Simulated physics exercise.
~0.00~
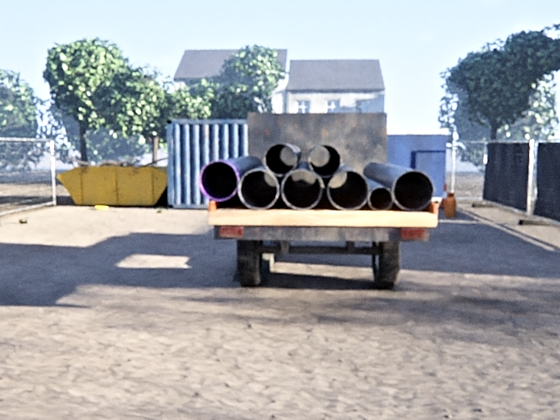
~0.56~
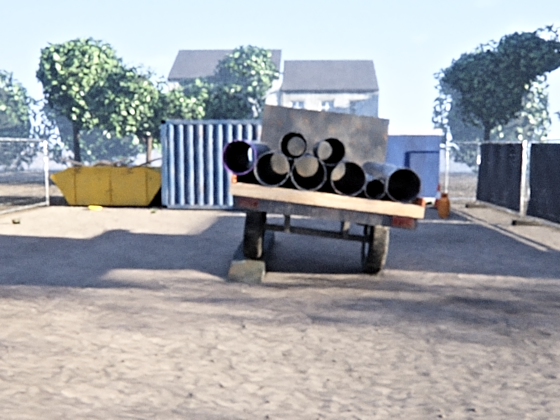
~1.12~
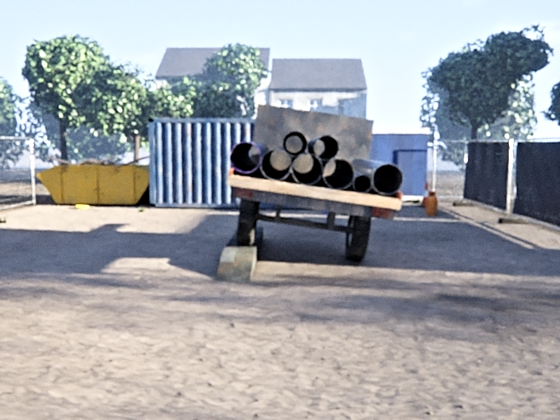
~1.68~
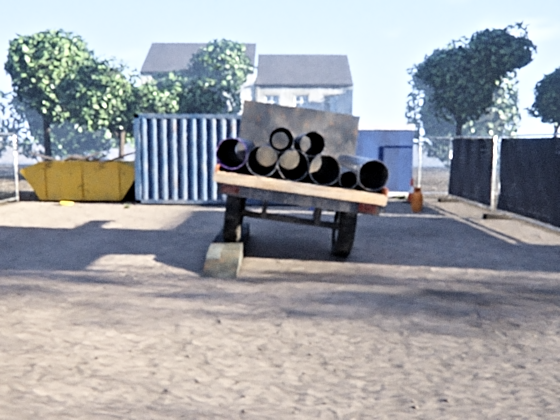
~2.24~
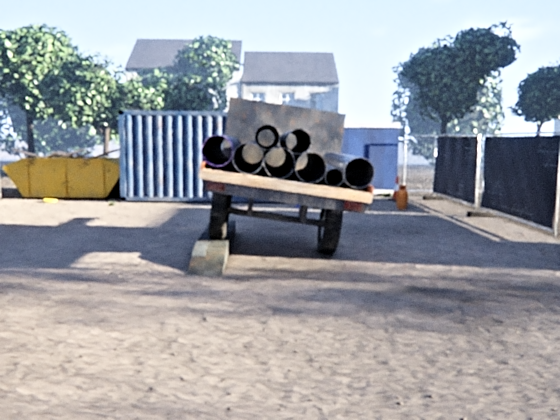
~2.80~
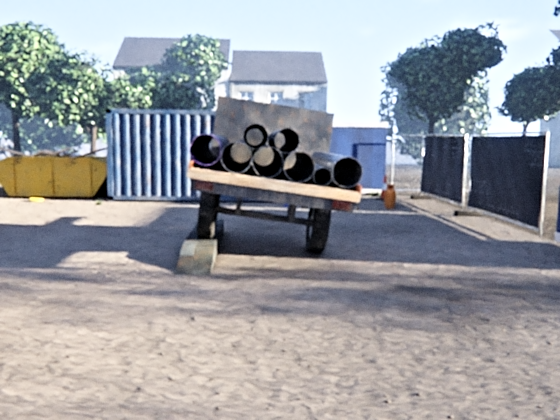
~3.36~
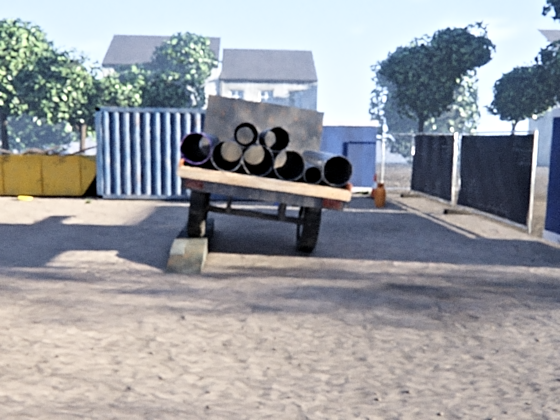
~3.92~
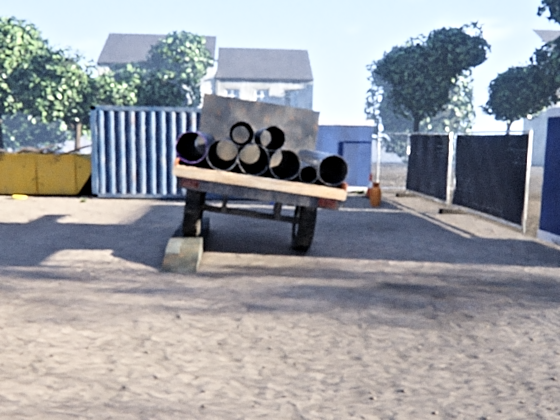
To begin with, a flat trailer stands level in a yard, seen from behind, with dark pipes stacked across its deck and a purple-rimmed one at the far left. Its left wheel then rises onto a low block, tipping the deck down to the right. The pipes shift and resettle toward the lower side, and the purple-rimmed one turns a little but keeps its place at the raised left end. The trailer stops, still leaning, while the view drifts slightly right past the yellow skip and blue container. At the end, every pipe remains aboard, the purple-rimmed one included.
